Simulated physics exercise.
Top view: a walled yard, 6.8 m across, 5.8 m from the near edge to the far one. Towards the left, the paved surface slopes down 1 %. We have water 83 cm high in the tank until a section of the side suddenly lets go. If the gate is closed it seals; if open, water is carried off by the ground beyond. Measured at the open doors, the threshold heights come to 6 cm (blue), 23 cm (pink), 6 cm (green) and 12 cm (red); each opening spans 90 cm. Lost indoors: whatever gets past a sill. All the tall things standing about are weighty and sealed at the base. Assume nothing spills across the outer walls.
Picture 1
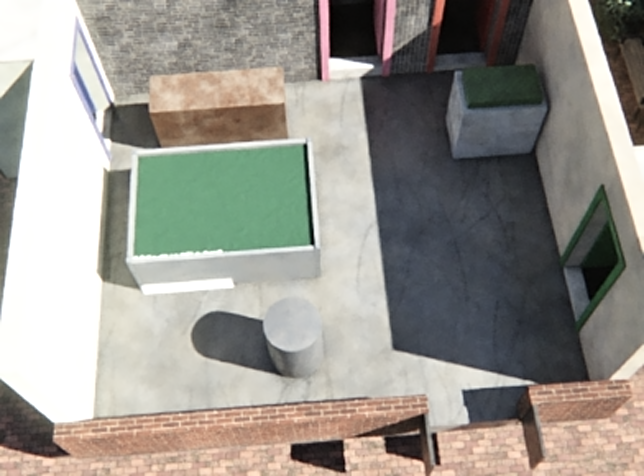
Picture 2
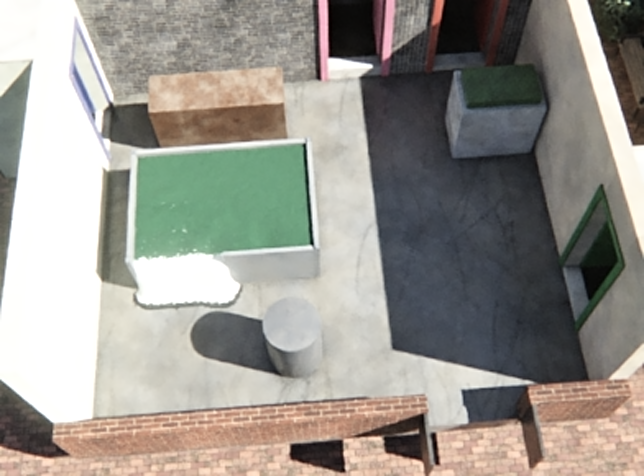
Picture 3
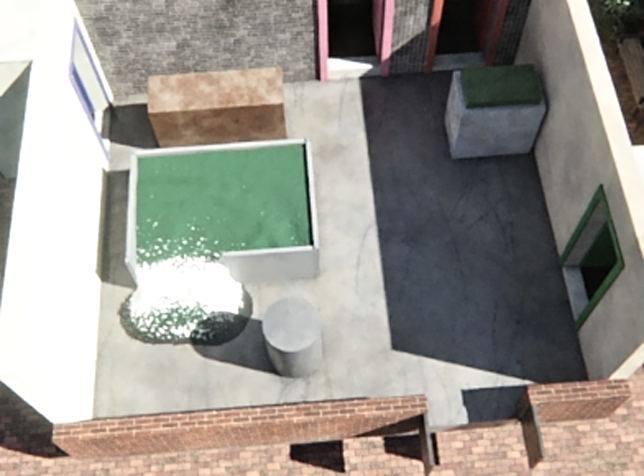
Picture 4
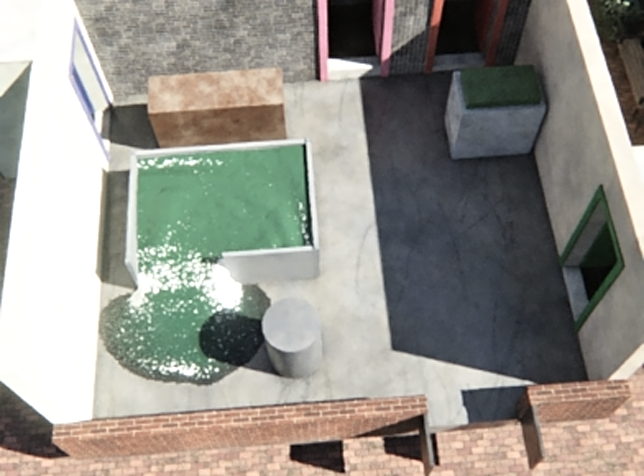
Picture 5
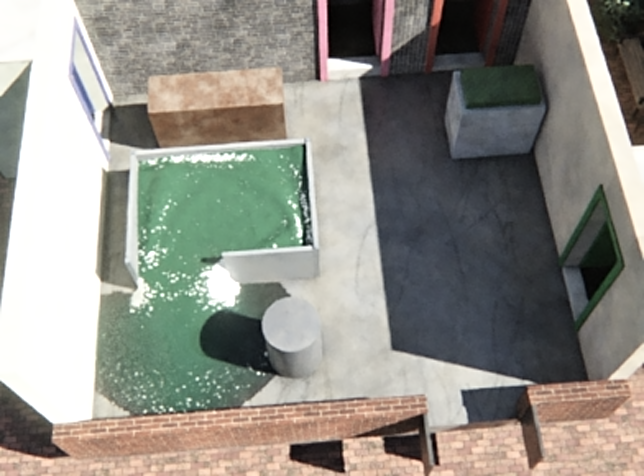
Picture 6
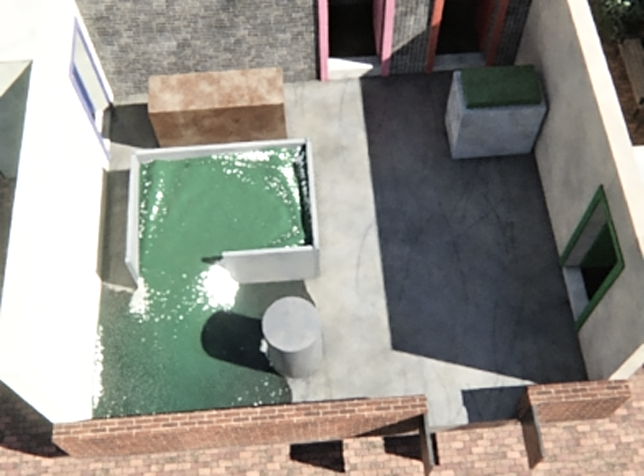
A white-rimmed tank of green water stands left of centre in a walled, paved yard, seen from above by a still camera. A brown block sits behind it, a grey cylinder in front, and a green-topped pale block at the upper right, beyond a broad shadow. Water bursts from the tank's front left, foaming white, then spreads green across the lower left paving, around the cylinder's left side and along the brick wall.
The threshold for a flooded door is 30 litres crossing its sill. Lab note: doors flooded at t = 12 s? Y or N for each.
Blue door Y, pink door N, green door Y, red door N.
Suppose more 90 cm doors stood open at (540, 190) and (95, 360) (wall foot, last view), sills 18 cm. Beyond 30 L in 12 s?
Within it, exceeded.
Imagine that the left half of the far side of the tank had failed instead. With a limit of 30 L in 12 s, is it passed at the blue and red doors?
With respect to that limit, blue ends up outside it, red ends up outside it.
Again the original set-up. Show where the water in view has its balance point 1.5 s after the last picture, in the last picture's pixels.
Around (210, 304) in the last picture.
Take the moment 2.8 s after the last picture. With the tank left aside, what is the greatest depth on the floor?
39 cm or so.
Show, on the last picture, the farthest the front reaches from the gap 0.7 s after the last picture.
Somewhere around (396, 411).
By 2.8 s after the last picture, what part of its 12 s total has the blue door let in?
Some 0 per cent by then.
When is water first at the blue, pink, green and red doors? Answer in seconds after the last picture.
Blue = 2.4 s, pink = 5.0 s, green = 2.2 s, red = 5.0 s.
Then, 0.7 s after the last picture water covers 20 % of the floor and is deepest (70 cm) near (91, 435); blue door not reached, pink door not reached, green door not reached, red door not reached.
Then, 1.5 s after the last picture water covers 30 % of the floor and is deepest (50 cm) near (147, 368); blue door not reached, pink door not reached, green door not reached, red door not reached.
Then, 2.8 s after the last picture water covers 60 % of the floor and is deepest (39 cm) near (211, 413); blue door 9 cm at the sill, 0 L in, pink door not reached, green door 21 cm at the sill, 12 L in, red door not reached.
Then, 6.3 s after the last picture water covers 95 % of the floor and is deepest (22 cm) near (112, 114); blue door 12 cm at the sill, 32 L in, pink door 5 cm at the sill, 0 L in, green door 15 cm at the sill, 177 L in, red door 6 cm at the sill, 0 L in.
Then, 11.3 s after the last picture water covers 100 % of the floor and is deepest (14 cm) near (324, 190); blue door 10 cm at the sill, 105 L in, pink door 7 cm at the sill, 0 L in, green door 7 cm at the sill, 267 L in, red door 9 cm at the sill, 0 L in.
